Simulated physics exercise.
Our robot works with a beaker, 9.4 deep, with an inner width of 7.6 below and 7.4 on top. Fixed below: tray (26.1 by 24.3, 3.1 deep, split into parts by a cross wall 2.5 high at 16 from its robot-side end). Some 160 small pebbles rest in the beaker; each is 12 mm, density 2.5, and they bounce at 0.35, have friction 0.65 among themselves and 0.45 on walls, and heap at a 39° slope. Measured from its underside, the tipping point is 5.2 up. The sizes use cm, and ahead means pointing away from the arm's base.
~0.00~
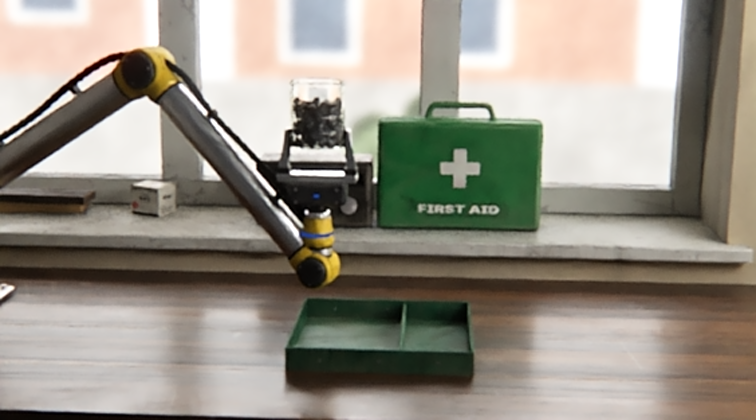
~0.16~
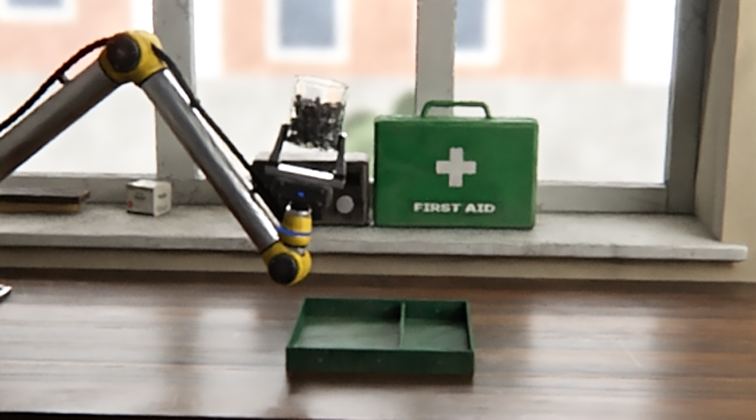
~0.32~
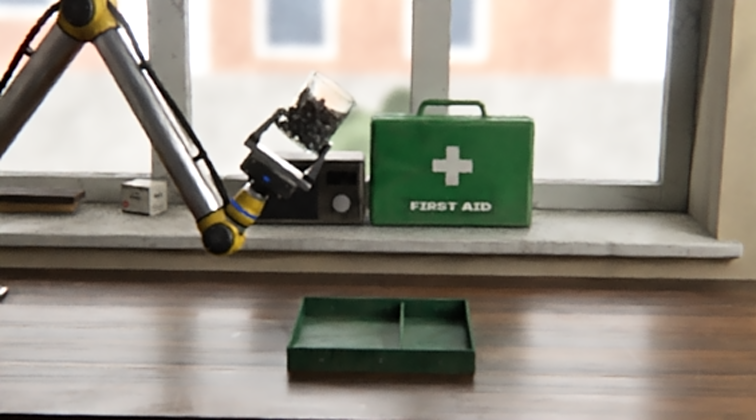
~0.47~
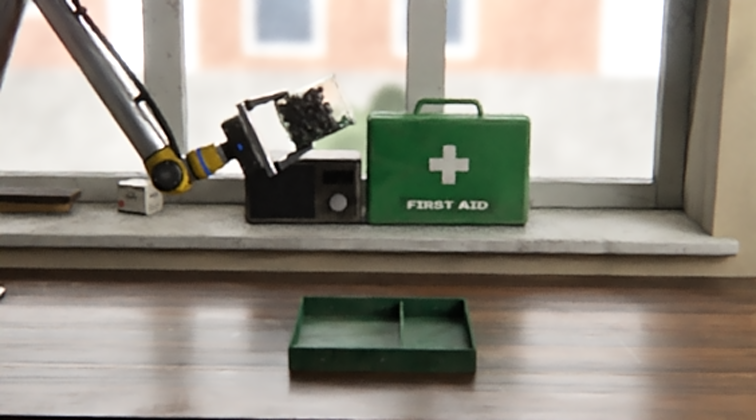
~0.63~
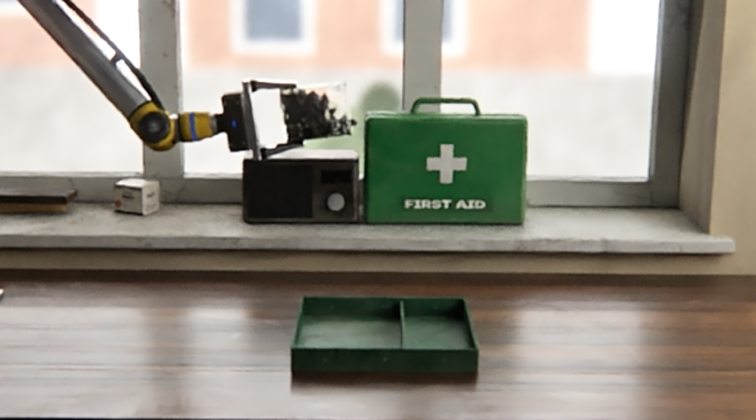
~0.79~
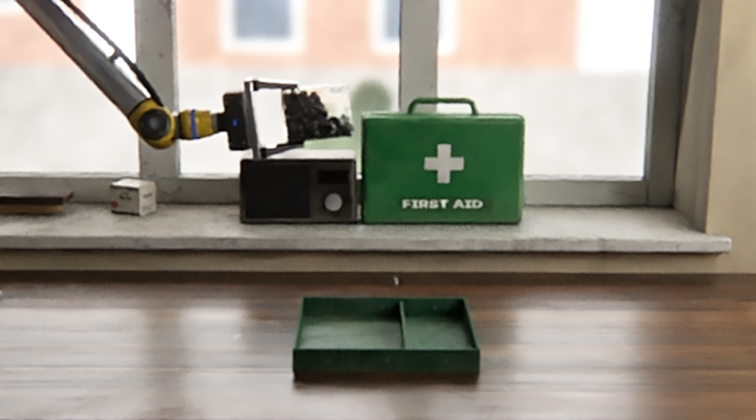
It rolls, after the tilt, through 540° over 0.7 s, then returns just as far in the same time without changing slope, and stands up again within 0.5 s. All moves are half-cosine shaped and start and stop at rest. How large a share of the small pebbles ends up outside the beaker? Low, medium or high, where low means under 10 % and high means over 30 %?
Medium.
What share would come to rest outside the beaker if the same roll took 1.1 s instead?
Then about 40 per cent.
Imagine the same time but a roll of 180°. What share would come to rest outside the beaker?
Roughly 15 %.
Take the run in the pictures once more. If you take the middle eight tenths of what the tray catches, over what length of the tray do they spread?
That stretch is around 14 cm long.
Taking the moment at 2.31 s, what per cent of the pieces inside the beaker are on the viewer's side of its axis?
55 in a hundred, more or less.
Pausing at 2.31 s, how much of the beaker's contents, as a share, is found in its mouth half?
Close to 35 per cent is in the half by the mouth.
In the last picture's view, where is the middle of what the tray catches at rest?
Roughly at pixel (381, 341).
After 1.55 s, tipped 84°, highest piece 38 above the table; 148 in the beaker, 9 in the robot-side part, 1 in the far-side part, 3 in flight or on a rim.
After 2.31 s, tipped 73°, highest piece 37 above the table; 135 in the beaker, 22 in the robot-side part, 1 in the far-side part, 3 in flight or on a rim.
After 2.89 s, upright, highest piece 38 above the table; 135 in the beaker, 23 in the robot-side part, 3 in the far-side part.
After 3.59 s, upright, highest piece 38 above the table; 135 in the beaker, 23 in the robot-side part, 3 in the far-side part.
In the end, 135 in the beaker, 23 in the robot-side part, 3 in the far-side part. That is 16 % outside the beaker.
